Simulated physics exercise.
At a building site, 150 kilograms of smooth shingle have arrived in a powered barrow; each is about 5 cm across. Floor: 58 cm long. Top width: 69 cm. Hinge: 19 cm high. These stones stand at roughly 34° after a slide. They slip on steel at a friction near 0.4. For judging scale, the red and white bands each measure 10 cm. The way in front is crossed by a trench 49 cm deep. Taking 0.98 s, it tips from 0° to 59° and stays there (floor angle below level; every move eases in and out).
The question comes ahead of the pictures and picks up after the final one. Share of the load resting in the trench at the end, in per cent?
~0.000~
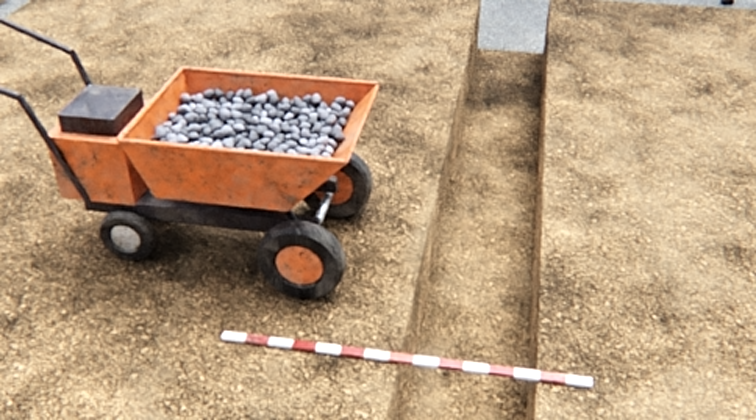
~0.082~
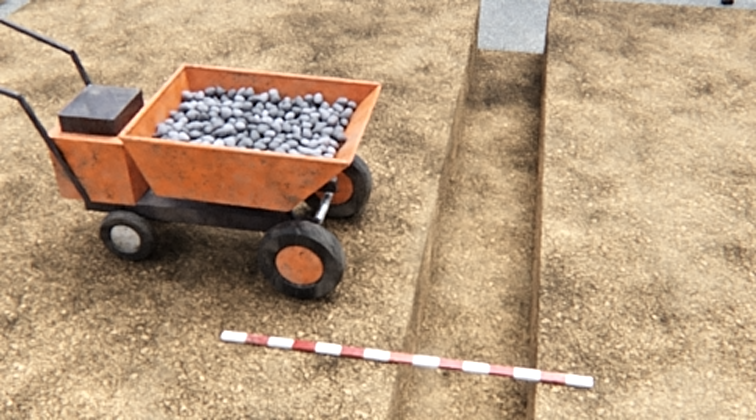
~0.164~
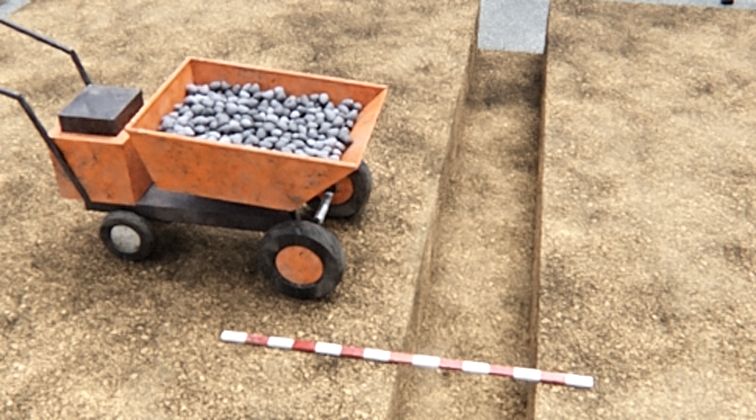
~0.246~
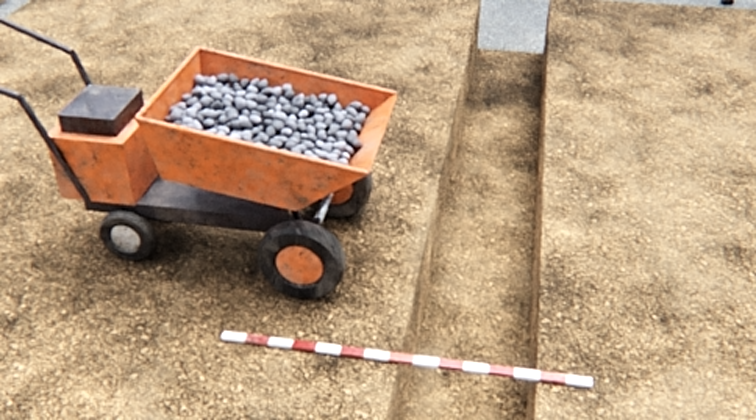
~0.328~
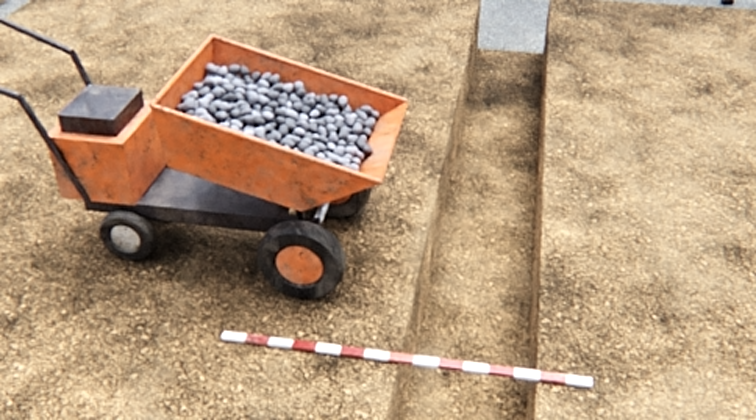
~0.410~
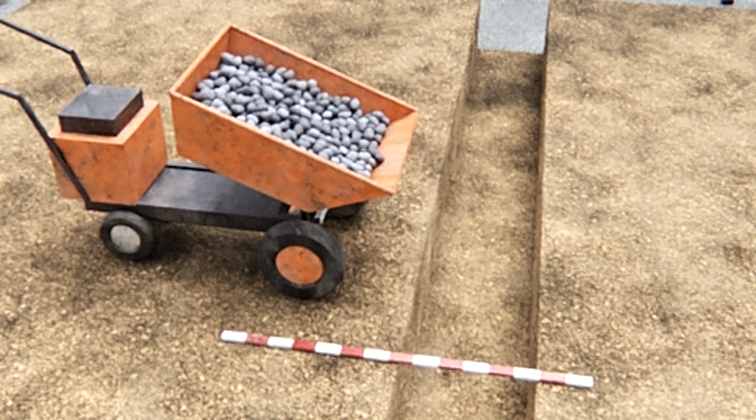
98 per cent.
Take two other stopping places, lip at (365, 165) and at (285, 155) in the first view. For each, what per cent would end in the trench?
Roughly 90 in a hundred, then 95 in a hundred.
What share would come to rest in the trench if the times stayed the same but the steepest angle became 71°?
Share in trench: Approx. 100%.
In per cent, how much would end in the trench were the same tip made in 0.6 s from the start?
Then roughly 90 percent.
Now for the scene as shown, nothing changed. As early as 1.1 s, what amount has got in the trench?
Roughly 20% by that time.
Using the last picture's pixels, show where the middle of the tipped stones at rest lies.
Around (485, 337).
After 0.7 s the floor is at 50°; 100 % in the tray; the foremost stones are at (419, 205).
After 1.1 s the floor is at 59°; 82 % in the tray, 18 % in the trench; the foremost stones are at (504, 290).
After 1.4 s the floor is at 59°; 40 % in the tray, 58 % in the trench, 2 % past the trench; the foremost stones are at (582, 282).
After 3.4 s the floor is at 59°; 0 % in the tray, 98 % in the trench, 2 % past the trench; the foremost stones are at (658, 268).
